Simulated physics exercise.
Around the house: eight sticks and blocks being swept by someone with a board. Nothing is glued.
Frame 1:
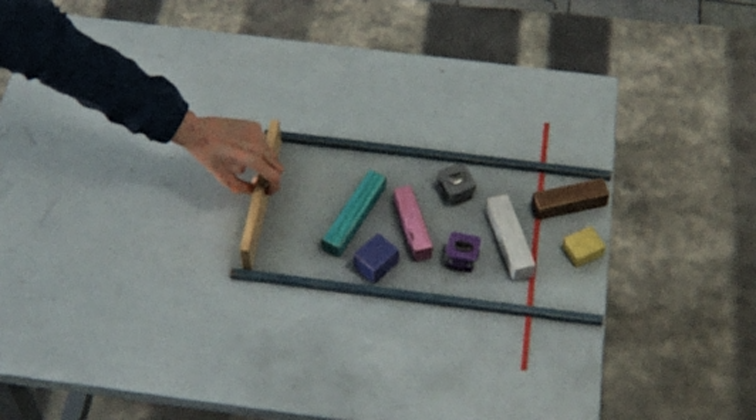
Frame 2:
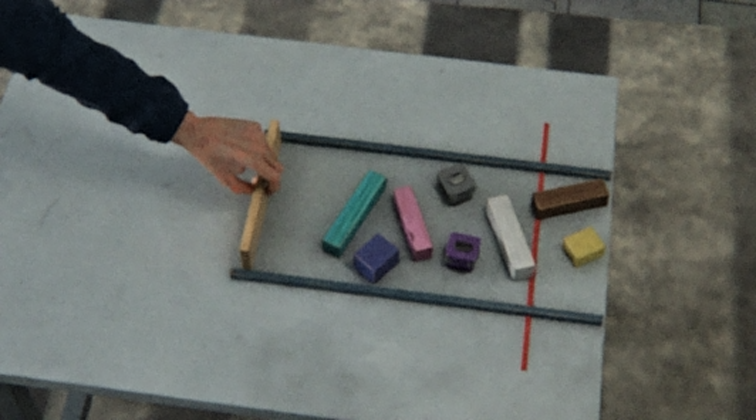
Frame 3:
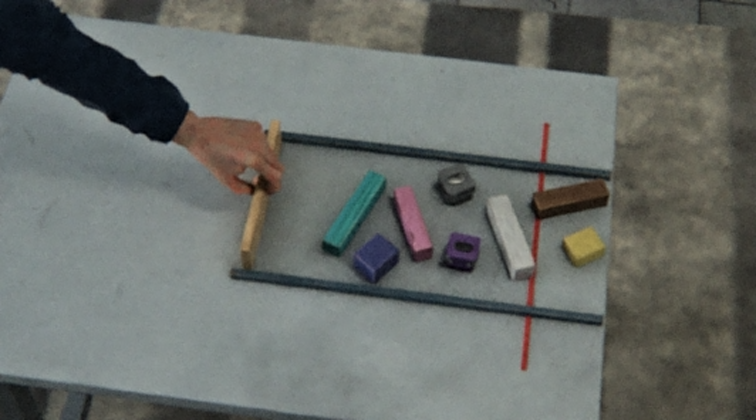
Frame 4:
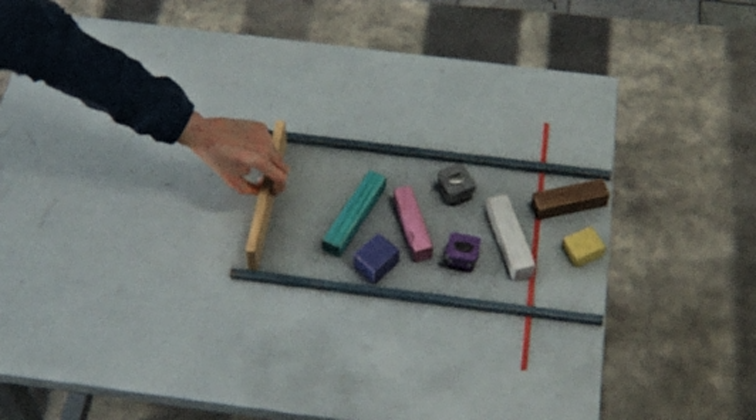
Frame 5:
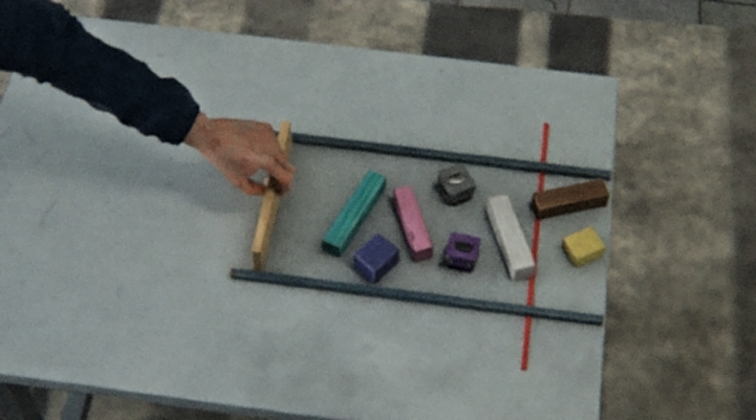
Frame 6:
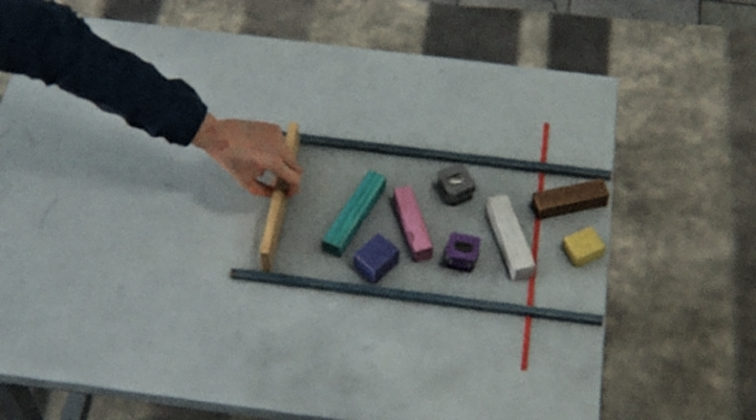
On a grey tabletop, a hand sliding a wooden board slightly right between two dark rails, the coloured sticks and blocks staying still.
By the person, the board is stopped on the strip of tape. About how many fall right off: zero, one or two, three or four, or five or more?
The pieces lost over the edge are fewer than three, but some.
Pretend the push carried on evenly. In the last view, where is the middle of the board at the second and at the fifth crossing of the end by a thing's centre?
At (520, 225) for the second, at (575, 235) for the fifth.
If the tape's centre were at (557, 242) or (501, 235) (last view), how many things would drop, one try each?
The first try gives 4, the second gives 0.
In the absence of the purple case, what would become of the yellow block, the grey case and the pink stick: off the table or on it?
Well, the yellow block topples off, the grey case is left in place and the pink stick is left in place.
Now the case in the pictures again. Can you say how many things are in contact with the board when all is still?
The count comes out at 2.
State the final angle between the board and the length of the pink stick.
Near 0 degrees.
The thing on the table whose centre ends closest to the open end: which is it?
Going by centres, it is the white bar.
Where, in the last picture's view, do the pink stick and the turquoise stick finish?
Roughly at (565, 242) and at (546, 234), in that order.
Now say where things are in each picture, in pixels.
In the first frame, yellow block (584, 247); brown stick (570, 199); white bar (510, 237); board (261, 194); tape (536, 239).
In the second frame, brown stick (570, 199); board (261, 194).
In the third frame, white bar (510, 237); blue block (376, 258).
In the fourth frame, yellow block (584, 247); turquoise stick (355, 213).
In the fifth frame, brown stick (570, 199); purple case (463, 253).
In the sixth frame, yellow block (584, 247); brown stick (570, 199); white bar (510, 237); board (281, 196); tape (536, 239).
A little later, none off yet; yellow block at rest near (584, 247); brown stick at rest near (570, 199); white bar at rest near (510, 237).
When it is over, the number that fall off is one or two; down, brown stick and yellow block.
